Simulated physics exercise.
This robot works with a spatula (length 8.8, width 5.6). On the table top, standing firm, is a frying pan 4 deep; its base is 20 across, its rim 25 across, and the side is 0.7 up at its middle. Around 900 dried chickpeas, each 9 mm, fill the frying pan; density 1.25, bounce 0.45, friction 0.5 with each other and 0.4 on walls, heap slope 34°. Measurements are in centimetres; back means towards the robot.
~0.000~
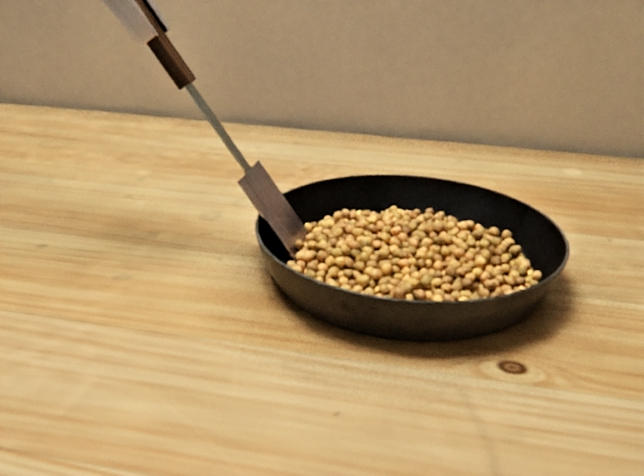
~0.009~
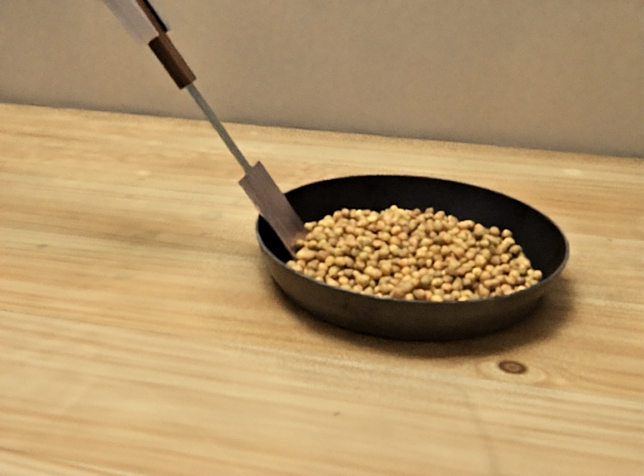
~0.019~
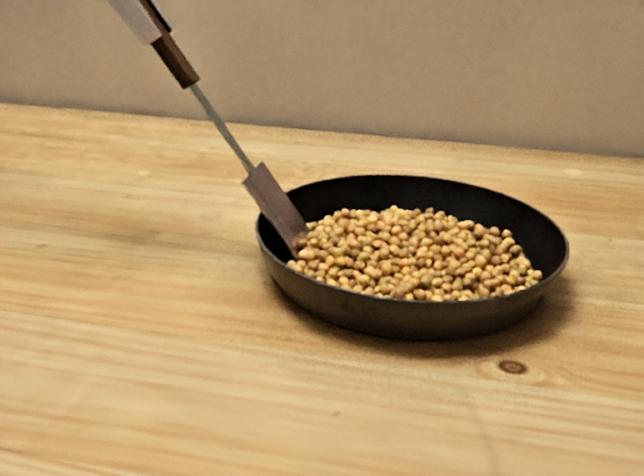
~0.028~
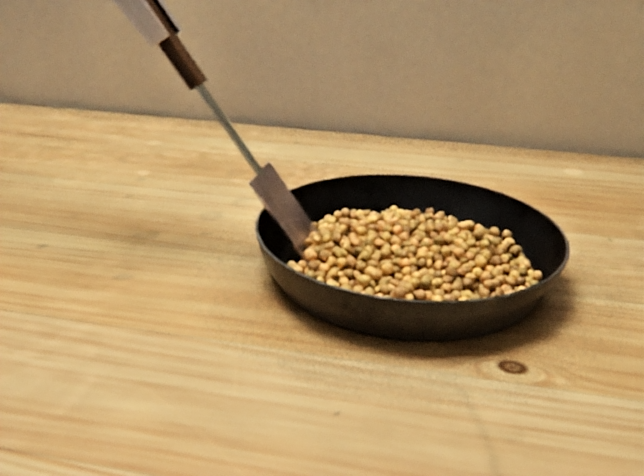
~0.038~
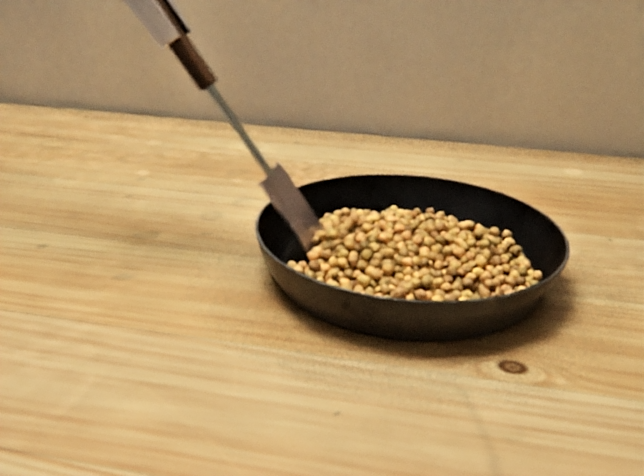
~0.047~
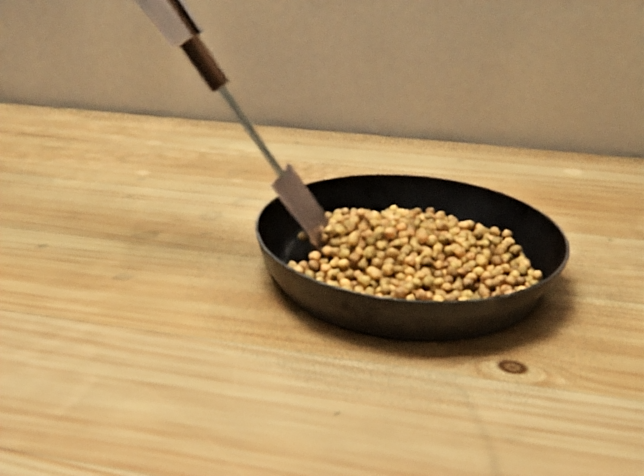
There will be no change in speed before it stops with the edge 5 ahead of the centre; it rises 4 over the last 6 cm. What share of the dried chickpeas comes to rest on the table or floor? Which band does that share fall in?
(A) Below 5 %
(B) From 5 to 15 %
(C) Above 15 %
From 5 to 15 % (B).
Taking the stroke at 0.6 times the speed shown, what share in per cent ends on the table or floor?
That comes to some 0 per cent, roughly.
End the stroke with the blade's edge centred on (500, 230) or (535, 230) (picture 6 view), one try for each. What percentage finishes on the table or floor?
I'd say some 10 per cent, then some 15 per cent.
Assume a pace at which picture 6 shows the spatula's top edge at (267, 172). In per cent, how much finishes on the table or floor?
That share would be about 0 percent.
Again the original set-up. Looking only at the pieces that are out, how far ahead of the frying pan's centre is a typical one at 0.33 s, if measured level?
I reckon roughly 24 centimetres.
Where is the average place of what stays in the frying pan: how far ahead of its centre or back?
It rests close to 2.5 centimetres ahead of centre.
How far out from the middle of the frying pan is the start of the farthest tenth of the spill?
Roughly 65 cm.
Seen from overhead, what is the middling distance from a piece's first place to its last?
I'd estimate close to 2 centimetres.
After 0.08 s, sloping 54°, highest piece 5 above the table; 900 in the frying pan.
After 0.11 s, sloping 54°, highest piece 7 above the table; 900 in the frying pan.
After 0.33 s, sloping 54°, highest piece 4 above the table; 825 in the frying pan, 75 on the table or floor.
After 1.38 s, sloping 54°, highest piece 3 above the table; 825 in the frying pan, 75 on the table or floor.
At rest, 825 in the frying pan, 75 on the table or floor. That is 8 % on the table or floor.
